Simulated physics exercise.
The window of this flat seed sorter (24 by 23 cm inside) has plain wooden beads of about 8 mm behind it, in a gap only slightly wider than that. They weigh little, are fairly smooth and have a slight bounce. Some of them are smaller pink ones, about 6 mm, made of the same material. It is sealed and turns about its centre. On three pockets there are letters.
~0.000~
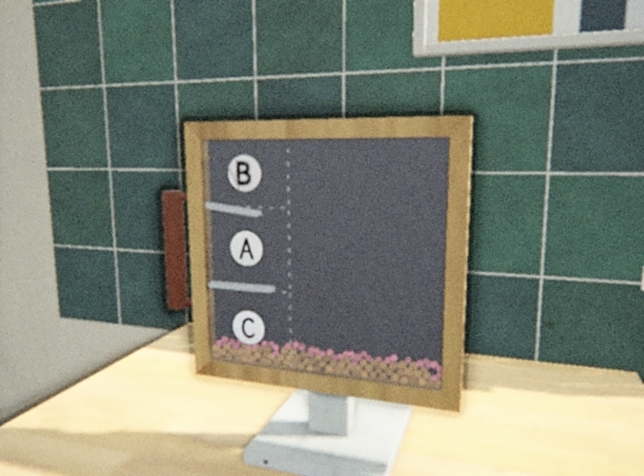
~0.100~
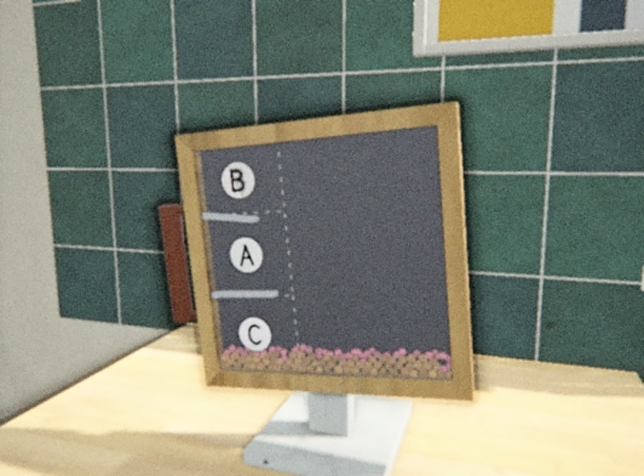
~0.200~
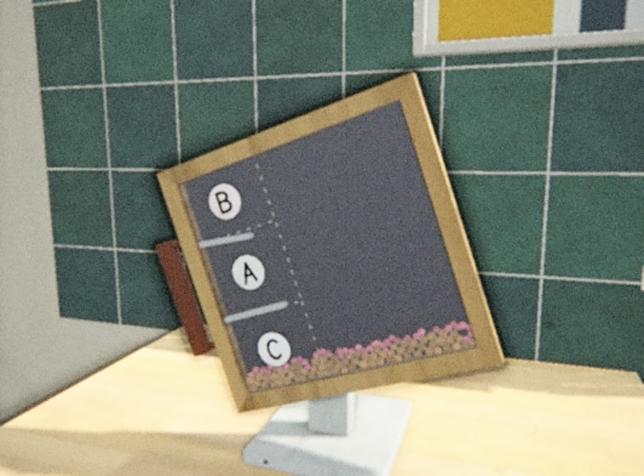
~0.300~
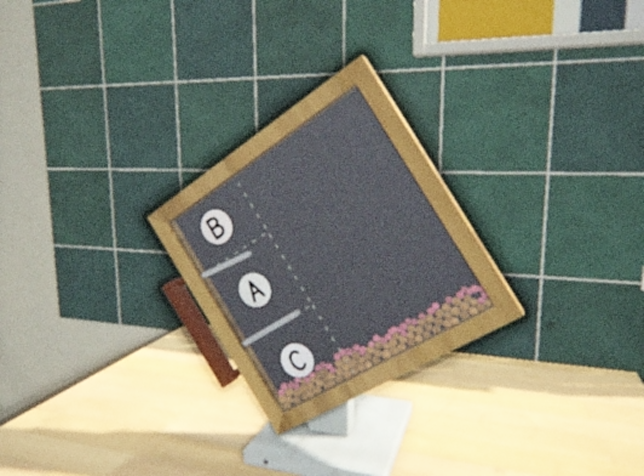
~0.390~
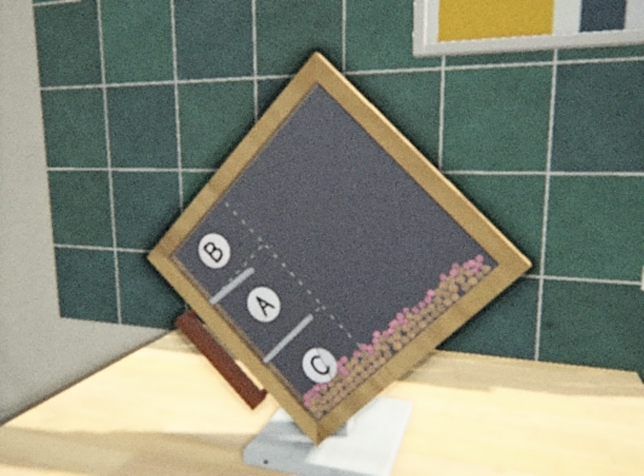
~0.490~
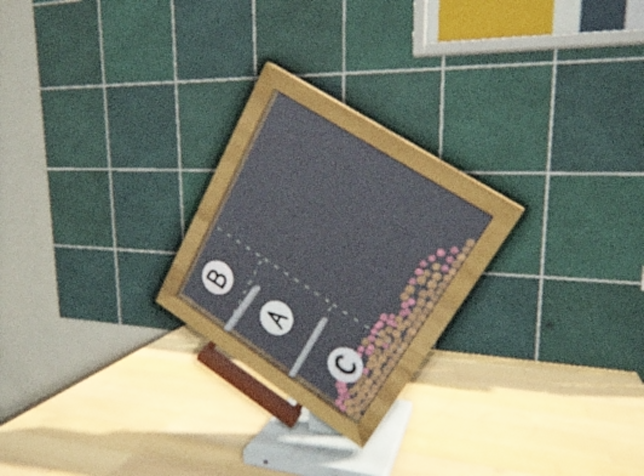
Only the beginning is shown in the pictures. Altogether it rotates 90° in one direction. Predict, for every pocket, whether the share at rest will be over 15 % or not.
A: Not over; B: Not over; C: Over.
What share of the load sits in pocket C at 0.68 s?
About 85 % of the load.
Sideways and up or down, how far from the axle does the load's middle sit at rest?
The middle sits around 7 cm right of it and 9 cm below it.
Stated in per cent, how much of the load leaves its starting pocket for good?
I'd say something like 65 percent.
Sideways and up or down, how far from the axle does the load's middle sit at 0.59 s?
Roughly 7 centimetres to the right and 8 centimetres below.
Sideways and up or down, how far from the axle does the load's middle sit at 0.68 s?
Offset: Approx. 8 cm right, 8 cm below.
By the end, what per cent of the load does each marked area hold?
In per cent: Pocket A gets 0, pocket B gets 0, pocket C gets 100.
After 0.59 s, it stands 75° anticlockwise; the beads' middle is 7 cm right of and 8 cm below the centre; C 75 %.
After 0.68 s, it stands 86° anticlockwise; the beads' middle is 8 cm right of and 8 cm below the centre; C 85 %.
After 0.76 s, it stands 90° anticlockwise; the beads' middle is 8 cm right of and 7 cm below the centre; C 85 %.
At rest by 1.4 s, it stands 90° anticlockwise; A 0 %, B 0 %, C 100 %.
